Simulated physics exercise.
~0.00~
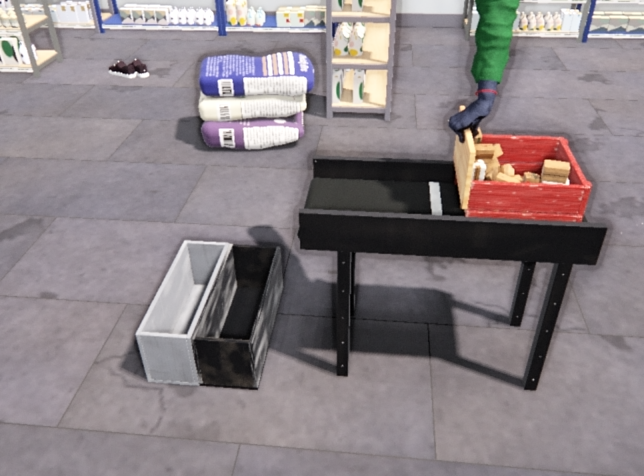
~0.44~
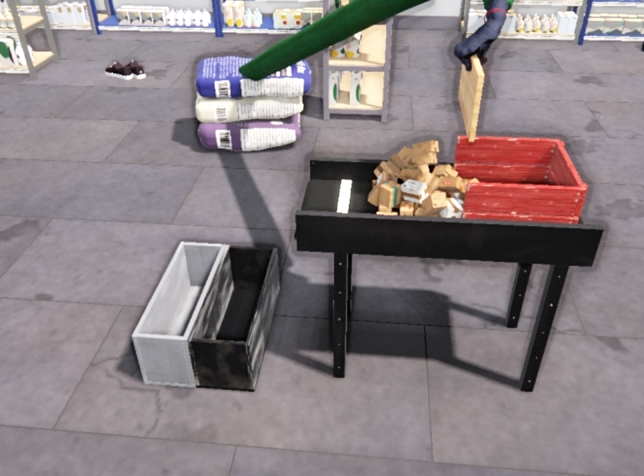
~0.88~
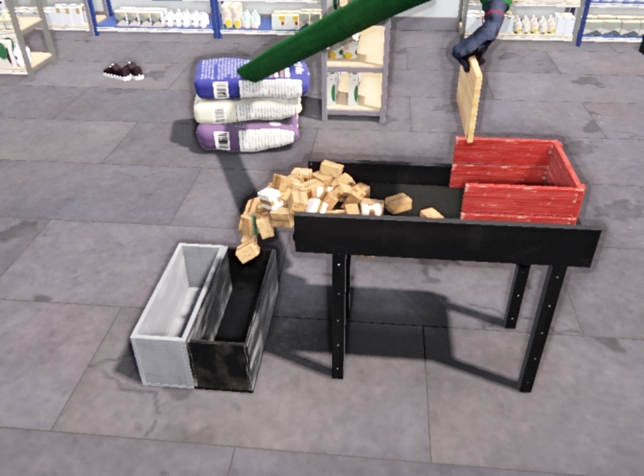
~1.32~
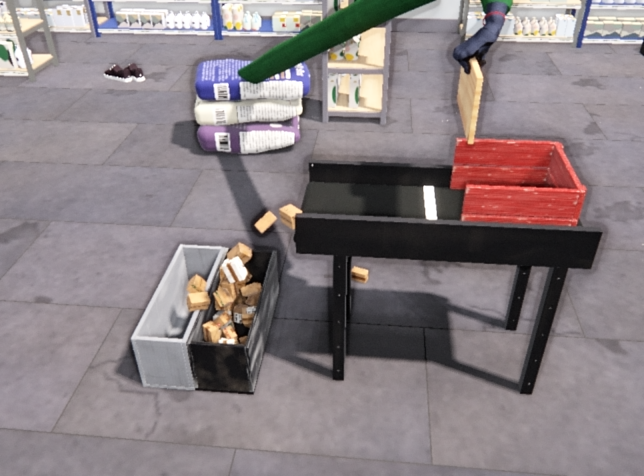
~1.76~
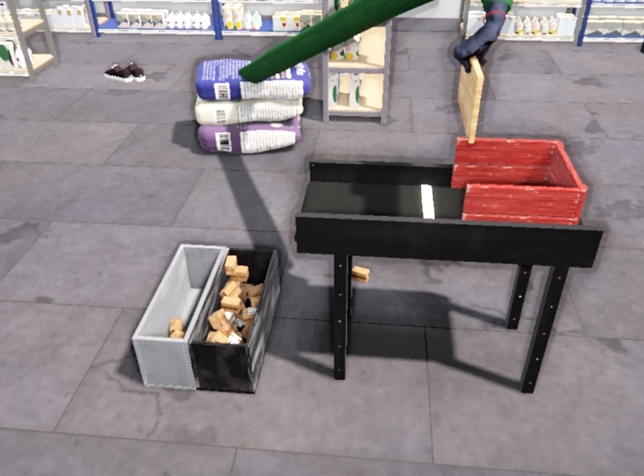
A gloved hand in a green sleeve holds a wooden board at the front of a red box of small tan parcels, which sits on the right of a black belt table in a grey-floored store, seen from above. A grey box and a black box stand side by side on the floor at left, with stacked bags and shelves behind. The hand lifts the board, and the parcels spill out and ride left along the belt. They tumble off its end toward the boxes. Most land in the black box, a few reach the grey one, and one lies beneath the table.
